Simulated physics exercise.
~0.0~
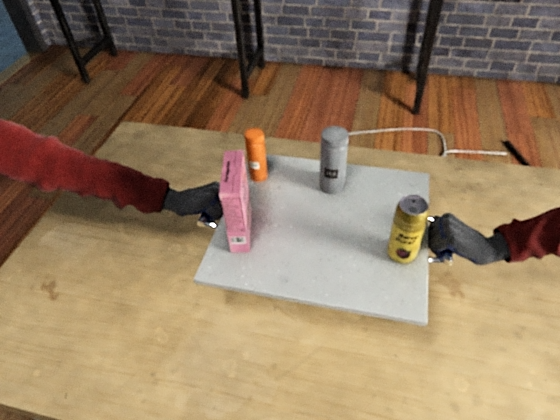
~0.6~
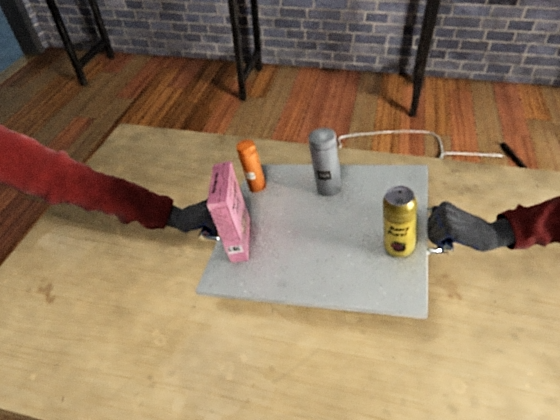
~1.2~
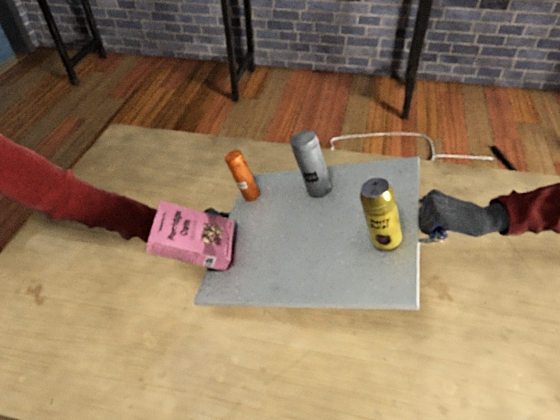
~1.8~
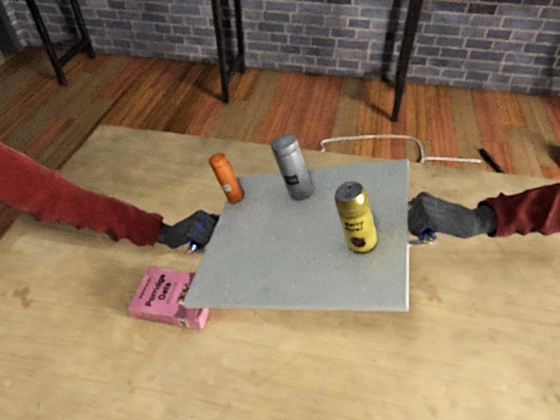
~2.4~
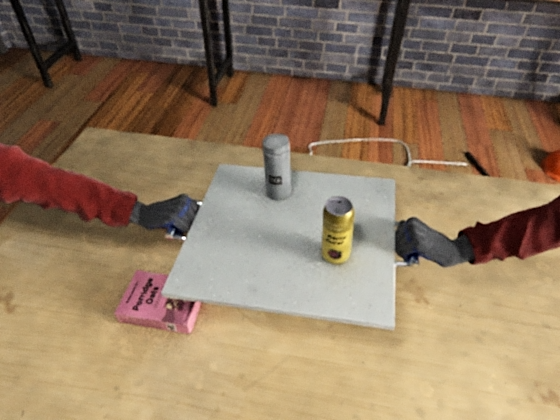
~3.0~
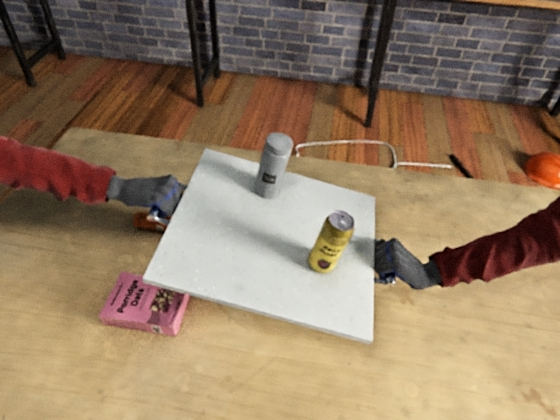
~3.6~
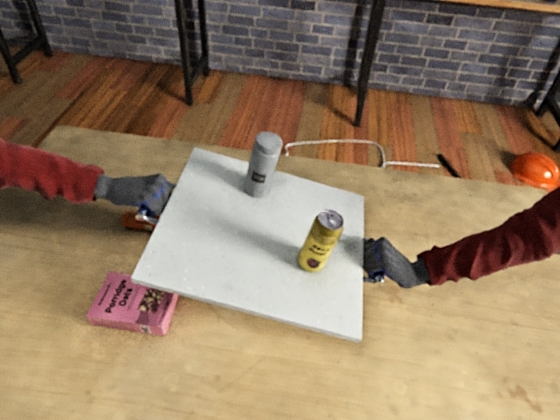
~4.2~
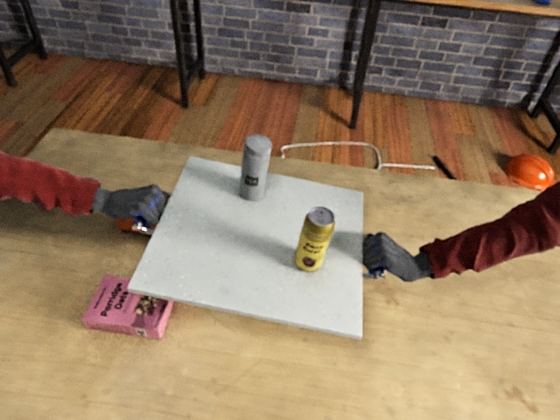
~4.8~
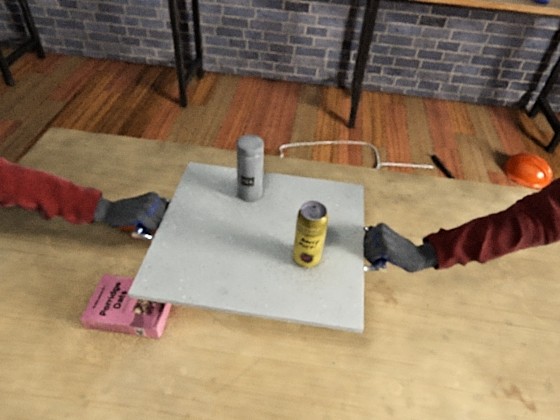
The clip opens on two gloved hands holding a flat grey tray above a wooden table, with a pink packet, an orange shaker, a grey jar and a yellow can standing on it. The hands tip the tray down to the left, and the pink packet leans, topples over the left edge and lands on the table. The orange shaker follows it off the left side. The tray then levels and tilts gently the other way, the jar and can leaning with it. Finally it returns to level, with the grey jar and yellow can still upright aboard, while the packet and shaker lie on the table.
